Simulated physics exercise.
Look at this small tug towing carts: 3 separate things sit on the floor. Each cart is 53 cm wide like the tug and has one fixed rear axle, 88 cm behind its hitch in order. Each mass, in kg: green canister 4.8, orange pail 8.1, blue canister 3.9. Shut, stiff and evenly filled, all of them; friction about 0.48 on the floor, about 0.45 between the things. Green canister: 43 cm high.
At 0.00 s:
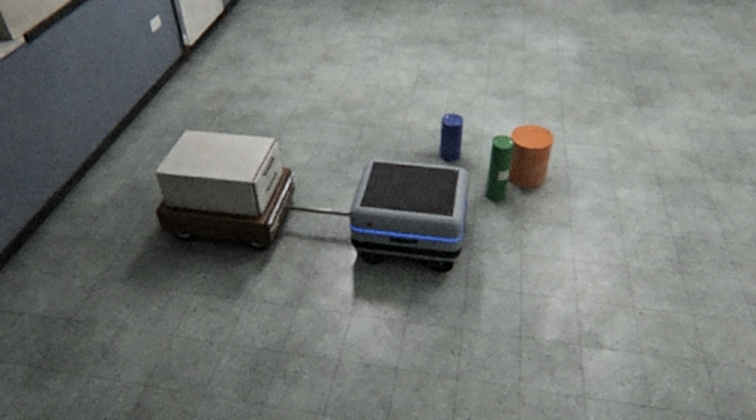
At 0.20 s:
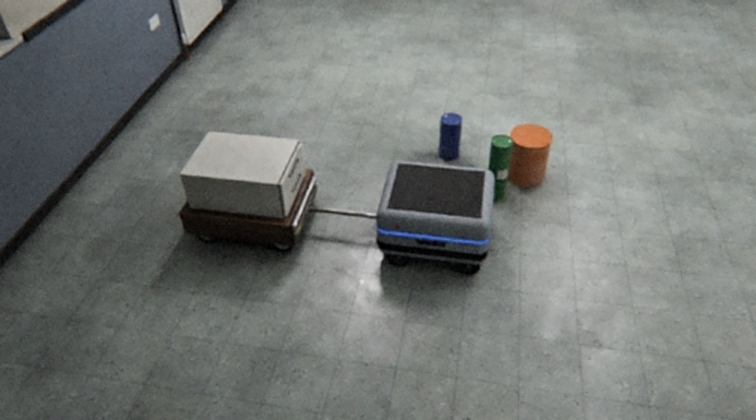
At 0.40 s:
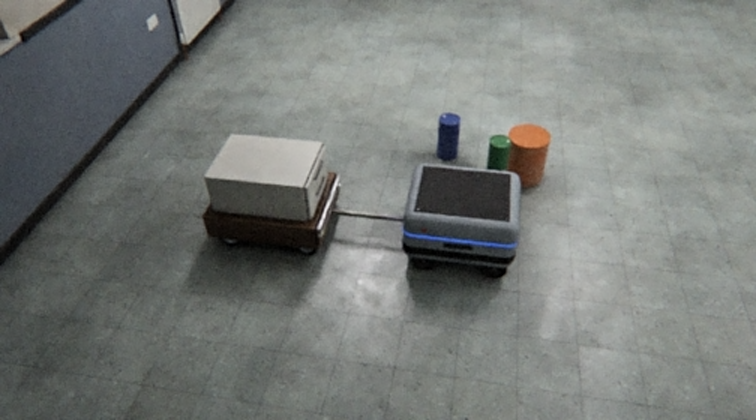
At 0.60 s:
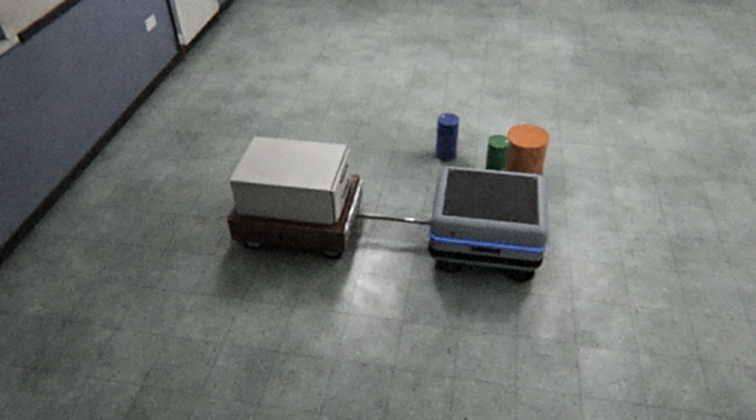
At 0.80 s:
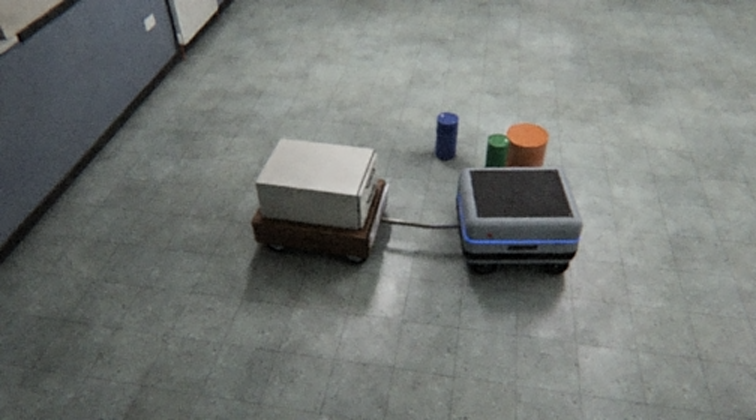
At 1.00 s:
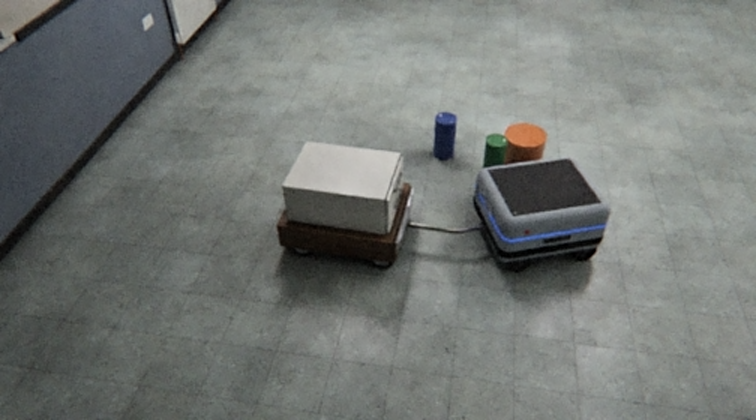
Small tug towing a boxy load on a brown cart rightward across a grey floor, passing blue, green and orange containers.
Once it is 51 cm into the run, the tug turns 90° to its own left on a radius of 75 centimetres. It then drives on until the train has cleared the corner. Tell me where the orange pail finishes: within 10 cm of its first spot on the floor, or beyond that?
Moves away.
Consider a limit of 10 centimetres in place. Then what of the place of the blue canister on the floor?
The blue canister keeps its place.
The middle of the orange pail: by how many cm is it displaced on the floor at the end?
Net distance near 74 cm.
By 2.10 s, 166 cm covered; orange pail 2 cm from its spot near (519, 153); green canister 6 cm from its spot.
By 3.00 s, 237 cm covered; orange pail 44 cm from its spot near (515, 119); green canister 29 cm from its spot.
When it is over (4.9 s), not toppled but over 10 cm from the start, green canister and orange pail; blue canister within 10 cm of the start. End places, in pixels of the last picture, orange pail near (501, 96).
